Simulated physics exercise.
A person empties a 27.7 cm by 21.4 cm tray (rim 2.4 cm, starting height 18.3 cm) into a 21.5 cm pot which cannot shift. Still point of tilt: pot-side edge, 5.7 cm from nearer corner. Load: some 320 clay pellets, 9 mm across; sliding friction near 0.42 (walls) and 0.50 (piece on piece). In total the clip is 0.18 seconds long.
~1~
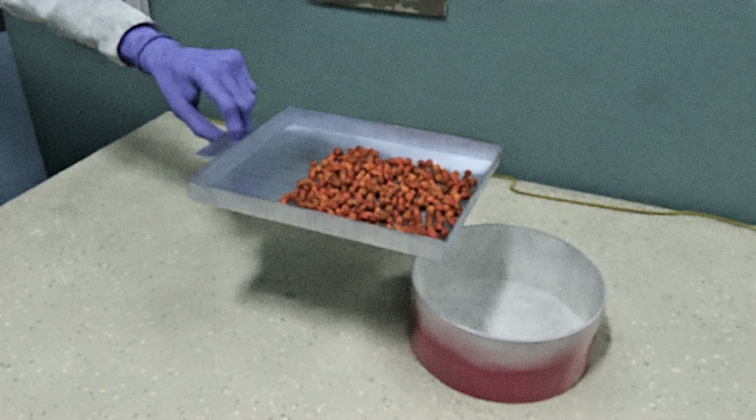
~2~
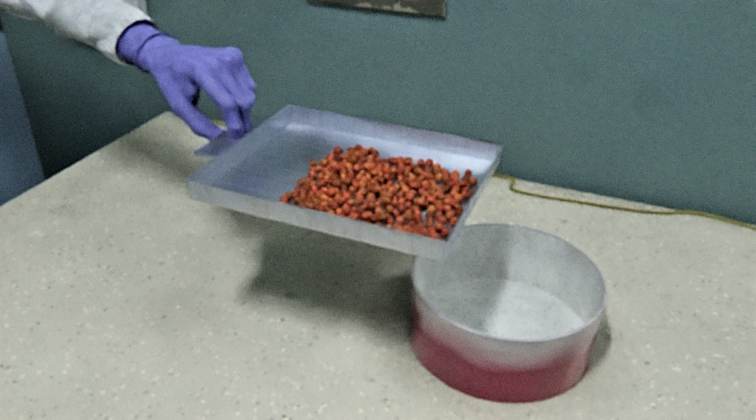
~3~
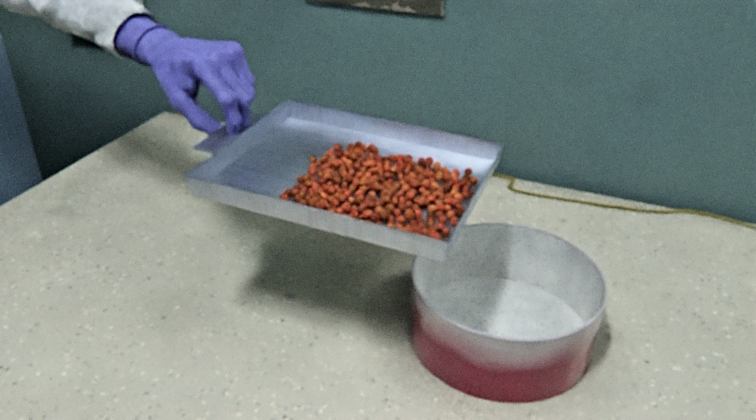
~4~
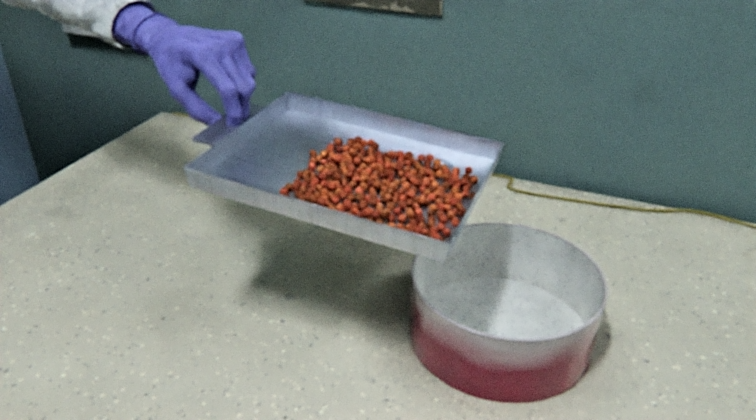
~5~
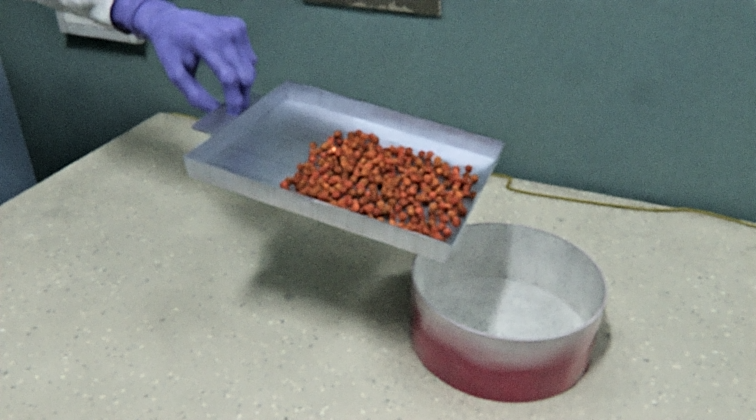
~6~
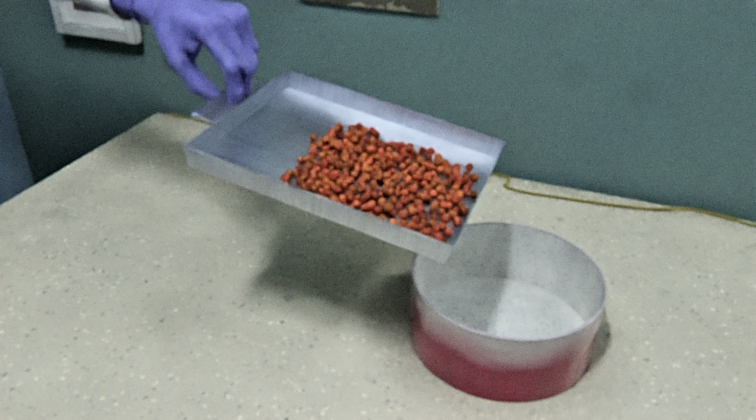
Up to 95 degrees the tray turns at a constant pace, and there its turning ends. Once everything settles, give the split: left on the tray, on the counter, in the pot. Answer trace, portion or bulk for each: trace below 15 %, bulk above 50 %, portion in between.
Tray: Trace. Counter: Portion. Pot: Bulk.
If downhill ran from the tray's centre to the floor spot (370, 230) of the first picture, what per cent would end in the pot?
About 0 per cent.
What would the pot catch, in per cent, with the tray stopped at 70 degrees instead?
Share in the pot: Around 0 %.
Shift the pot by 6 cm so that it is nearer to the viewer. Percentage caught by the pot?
Share in pot: Approx. 95 %.
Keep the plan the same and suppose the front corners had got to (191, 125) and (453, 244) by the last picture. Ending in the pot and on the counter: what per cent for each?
Pot 80 % / counter 20 %.
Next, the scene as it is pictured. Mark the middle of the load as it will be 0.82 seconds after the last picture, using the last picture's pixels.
Load centre, approx.: (465, 167) px.
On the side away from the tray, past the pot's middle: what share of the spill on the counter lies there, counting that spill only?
That works out to about 80 percent.
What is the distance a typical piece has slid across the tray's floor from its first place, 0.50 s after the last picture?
Roughly 2 cm.
Then, 0.50 s after the last picture, tilt 51 degrees; the tray holds 100 %, the pot 0 %.
Then, 0.82 s after the last picture, tilt 77 degrees; the tray holds 100 %, the pot 0 %.
Then, 1.25 s after the last picture, tilt 95 degrees; the tray holds 25 %, the pot 35 %.
In the end, tray 0 %, counter 30 %, pot 70 %.
